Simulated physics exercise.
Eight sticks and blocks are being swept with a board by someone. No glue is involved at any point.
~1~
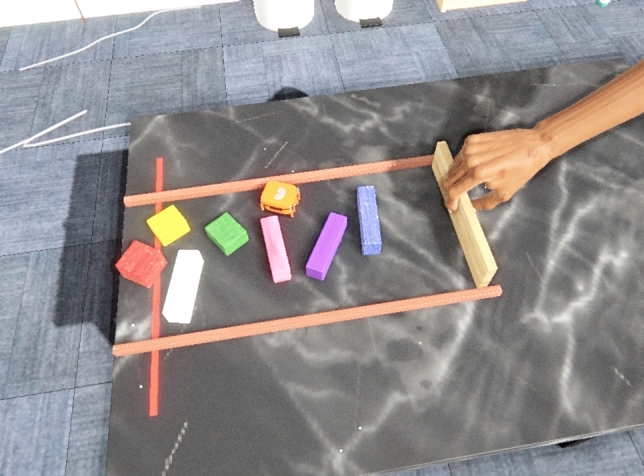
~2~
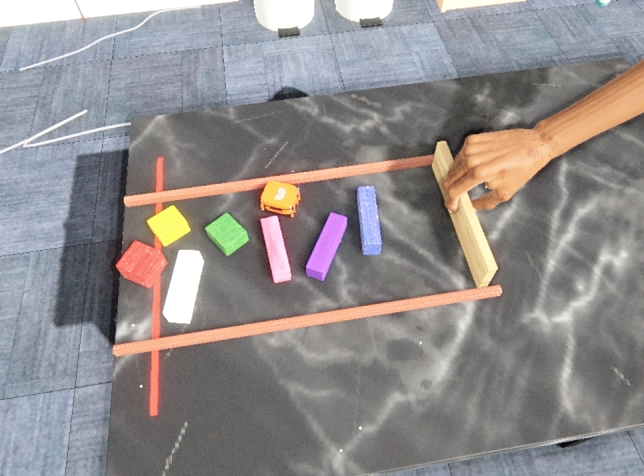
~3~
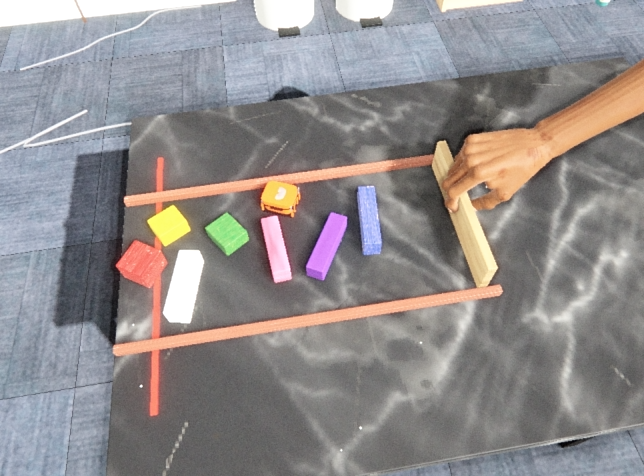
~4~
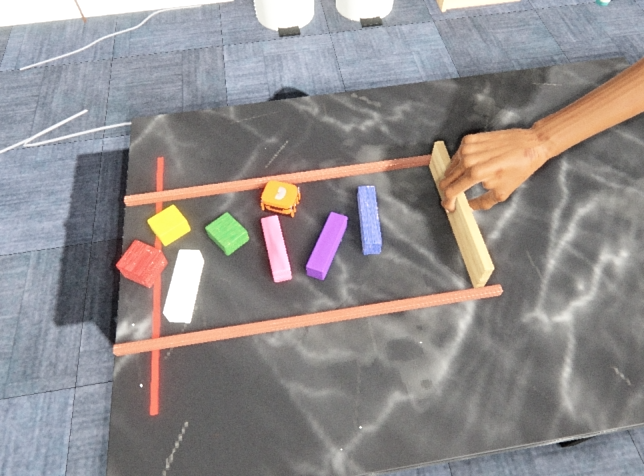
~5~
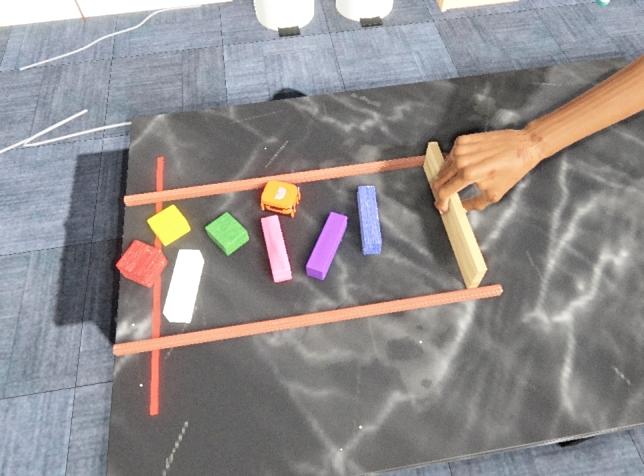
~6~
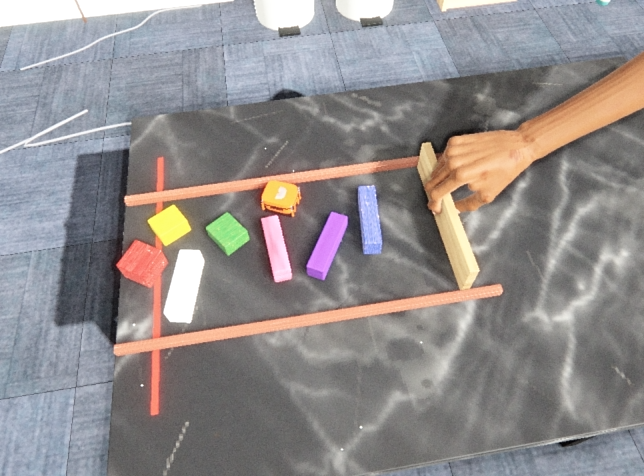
A hand sliding a wooden board slightly left between two rails, with colourful blocks and bars lying still on a dark marbled table.
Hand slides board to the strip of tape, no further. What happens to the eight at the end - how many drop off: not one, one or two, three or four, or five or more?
Honestly, a big bunch falls - five or more of them.
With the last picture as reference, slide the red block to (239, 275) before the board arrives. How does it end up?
From that start it falls away.
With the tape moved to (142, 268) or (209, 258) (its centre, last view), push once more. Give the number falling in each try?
Tallies in order: 6 and 1.
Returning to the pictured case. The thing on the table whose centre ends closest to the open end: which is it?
It's the purple stick that is foremost.
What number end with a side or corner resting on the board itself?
That would be 2 of them.
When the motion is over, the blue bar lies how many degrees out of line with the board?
I'd put it at about 0°.
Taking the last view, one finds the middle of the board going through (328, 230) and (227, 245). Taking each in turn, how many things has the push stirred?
First 2, then 8.
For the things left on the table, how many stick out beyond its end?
Tally: 0.
Soon after, none off yet; red block at rest near (143, 264); yellow block at rest near (170, 225); white bar at rest near (185, 285).
Then, none off yet; red block moved about its own width near (110, 276); yellow block moved about its own width near (152, 217); white bar moved about its own width near (142, 292).
At rest, the number that fall off is five or more; fallen, pink stick, green block, white bar, yellow block and red block.
